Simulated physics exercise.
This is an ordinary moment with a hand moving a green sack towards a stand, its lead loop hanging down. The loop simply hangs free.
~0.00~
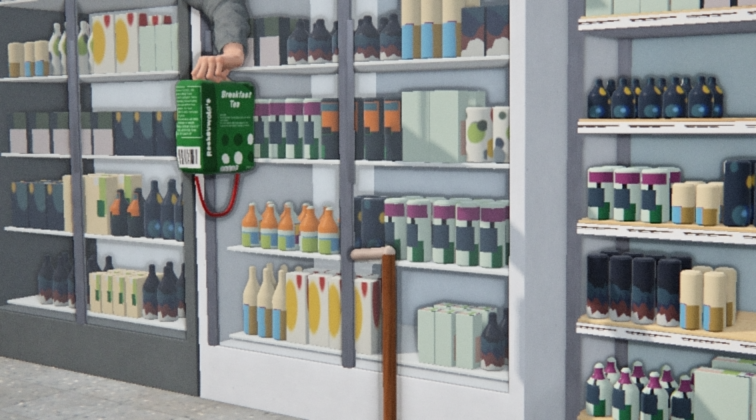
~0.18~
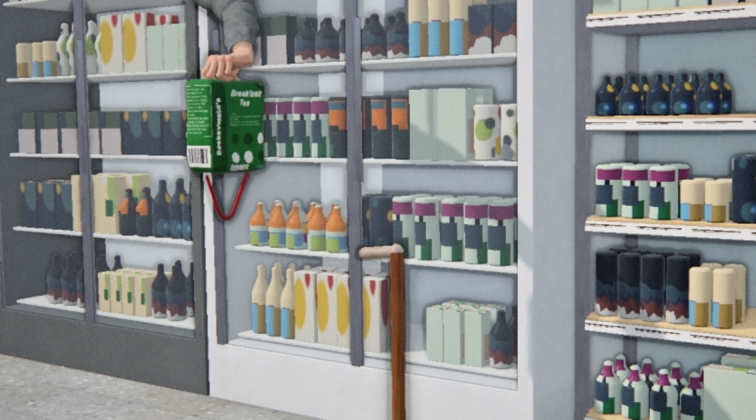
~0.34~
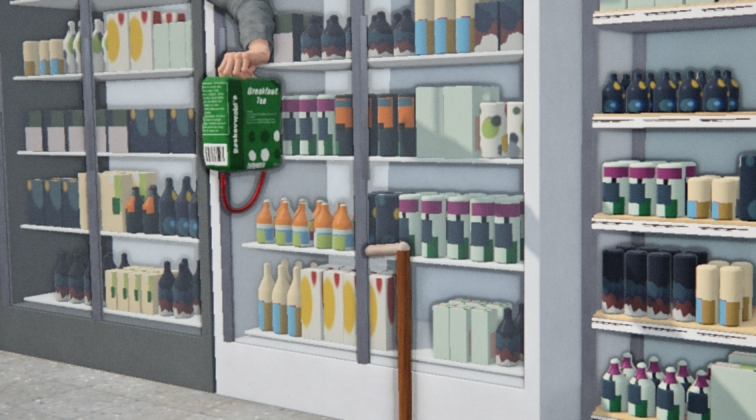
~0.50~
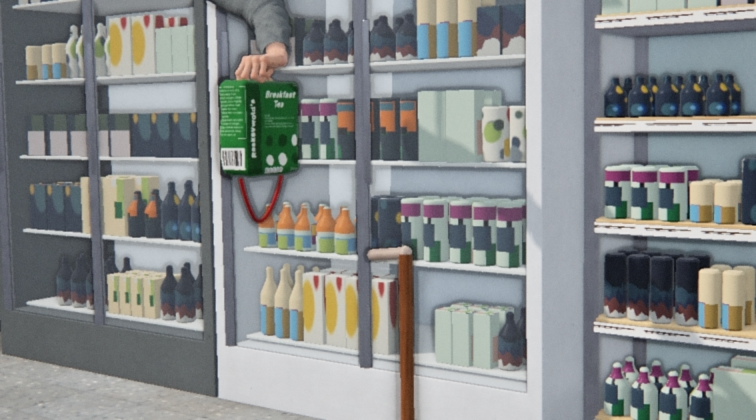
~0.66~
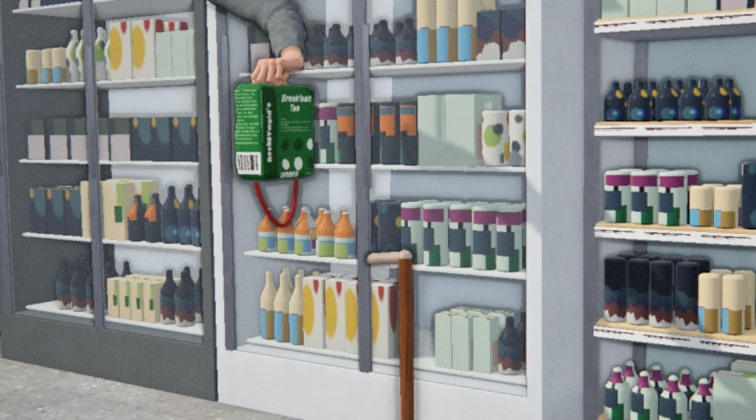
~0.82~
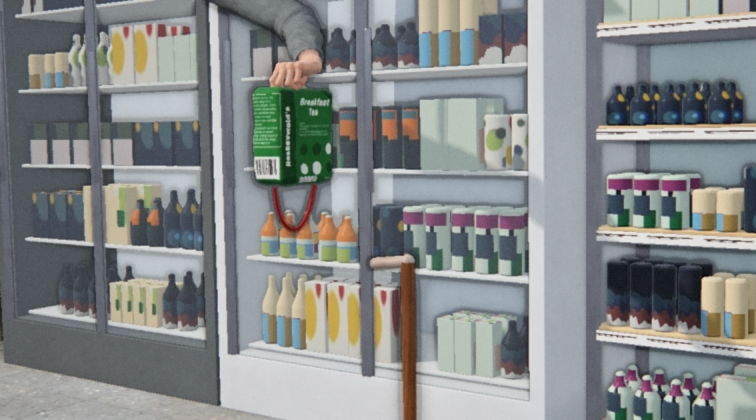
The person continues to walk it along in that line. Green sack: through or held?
It gets through.
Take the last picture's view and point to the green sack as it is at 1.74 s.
At about (393, 135).
After 1.74 s, sack over the post near (393, 135).
After 2.60 s, sack past the post near (500, 134).
At rest, sack past the post near (539, 134). The green sack goes by freely.
